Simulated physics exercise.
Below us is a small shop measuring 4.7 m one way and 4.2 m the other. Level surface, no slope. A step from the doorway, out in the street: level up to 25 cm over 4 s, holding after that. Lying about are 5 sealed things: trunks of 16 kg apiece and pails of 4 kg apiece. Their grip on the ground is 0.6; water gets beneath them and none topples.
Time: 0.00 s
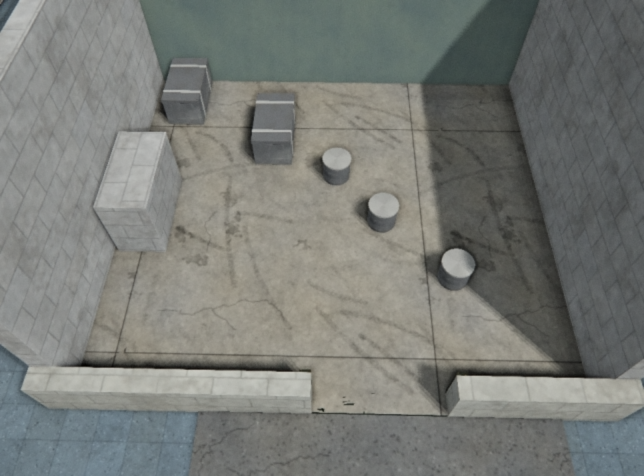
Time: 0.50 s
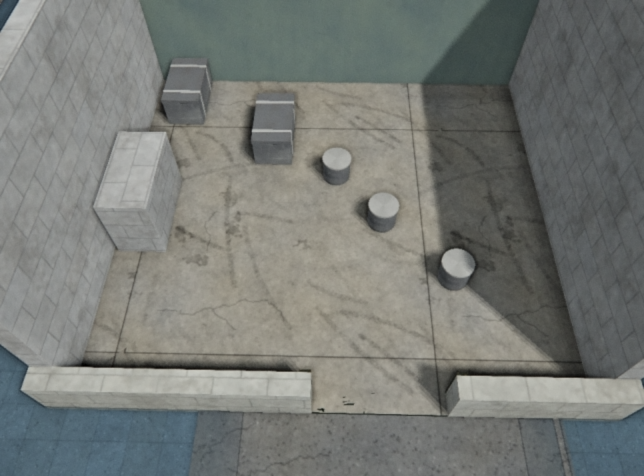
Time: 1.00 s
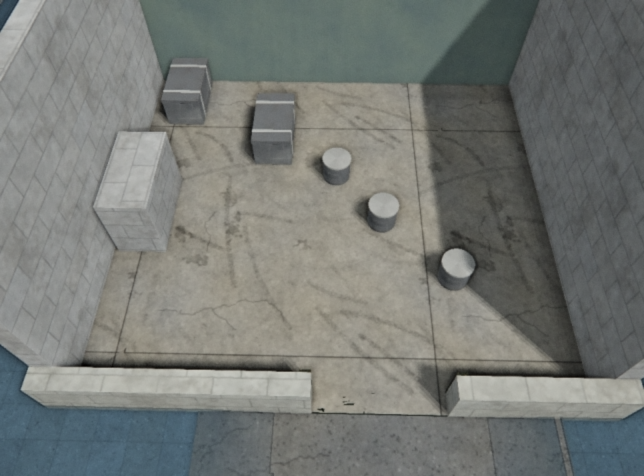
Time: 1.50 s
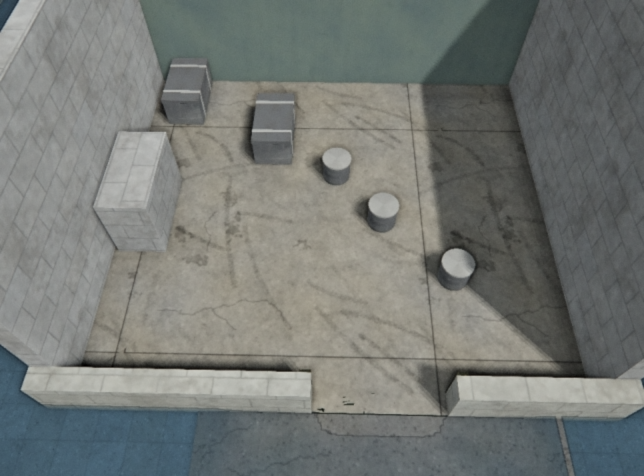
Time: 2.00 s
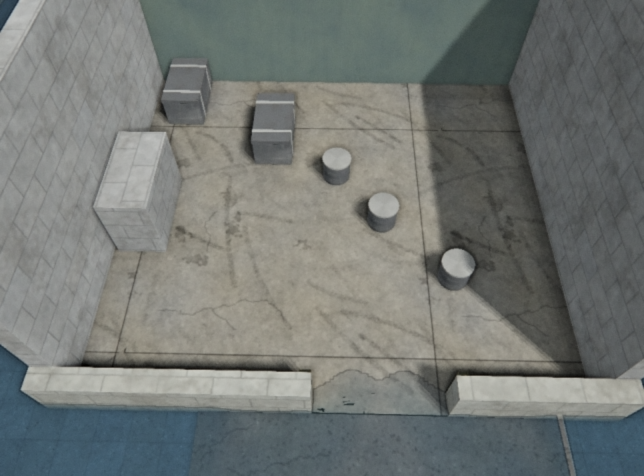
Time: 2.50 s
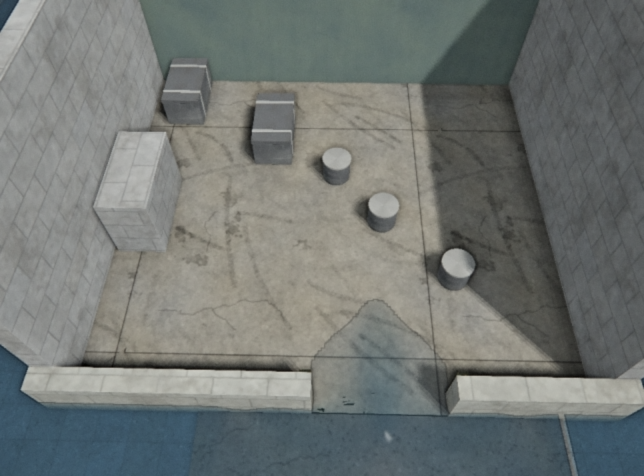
Water spreading over the street outside a small walled room, then creeping through the doorway toward motionless dark boxes and round pails.
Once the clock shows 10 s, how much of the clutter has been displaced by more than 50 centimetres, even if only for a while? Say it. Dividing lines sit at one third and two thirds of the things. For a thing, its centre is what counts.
I'd predict that no fewer than two thirds of the things get moved that far.
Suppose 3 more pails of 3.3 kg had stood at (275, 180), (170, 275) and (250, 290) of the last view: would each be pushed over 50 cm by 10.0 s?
One: Beyond it. Two: Within it. Three: Within it.
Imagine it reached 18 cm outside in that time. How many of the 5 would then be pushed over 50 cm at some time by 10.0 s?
The answer would then be 3.
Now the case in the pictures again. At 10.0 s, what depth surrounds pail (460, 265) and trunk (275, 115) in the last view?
Depth approx. 12 cm / 13 cm.
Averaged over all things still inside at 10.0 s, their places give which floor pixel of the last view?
Around (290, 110).
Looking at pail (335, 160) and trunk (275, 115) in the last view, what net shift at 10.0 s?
They sit 200 cm and 120 cm away, in the order given.
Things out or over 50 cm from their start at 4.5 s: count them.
1 in all.
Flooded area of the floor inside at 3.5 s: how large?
Wet: Near 3.5 m2.
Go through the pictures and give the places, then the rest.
In the first frame, a trunk at (273, 116) rests on the ground; a pail at (459, 263) rests on the ground; 0.0 m2 under water; 0 of 5 have shifted.
In the second frame, a trunk at (273, 116) rests on the ground; a pail at (459, 263) rests on the ground; water covers 0.0 m2; 0 of 5 have shifted.
In the third frame, a trunk at (273, 116) rests on the ground; a pail at (459, 263) rests on the ground; water covers 0.0 m2; 0 of 5 have shifted.
In the fourth frame, a trunk at (273, 116) rests on the ground; a pail at (459, 263) rests on the ground; 0.0 m2 under water; 0 of 5 have shifted.
In the fifth frame, a trunk at (273, 116) rests on the ground; a pail at (459, 263), on the bottom; 0.1 m2 under water; 0 of 5 have shifted.
In the sixth frame, a trunk at (273, 116), on the bottom; a pail at (459, 263), on the bottom; 0.7 m2 under water; 0 of 5 have shifted.
After 3.5 s 0 of 5 are over 50 cm from their spots; 0 afloat.
After 4.5 s 1 of 5 are over 50 cm from their spots; 0 afloat.
After 7.0 s 4 of 5 are over 50 cm from their spots; 5 afloat.
After 10.0 s 5 of 5 are over 50 cm from their spots, and 5 have been at some point; 5 afloat.
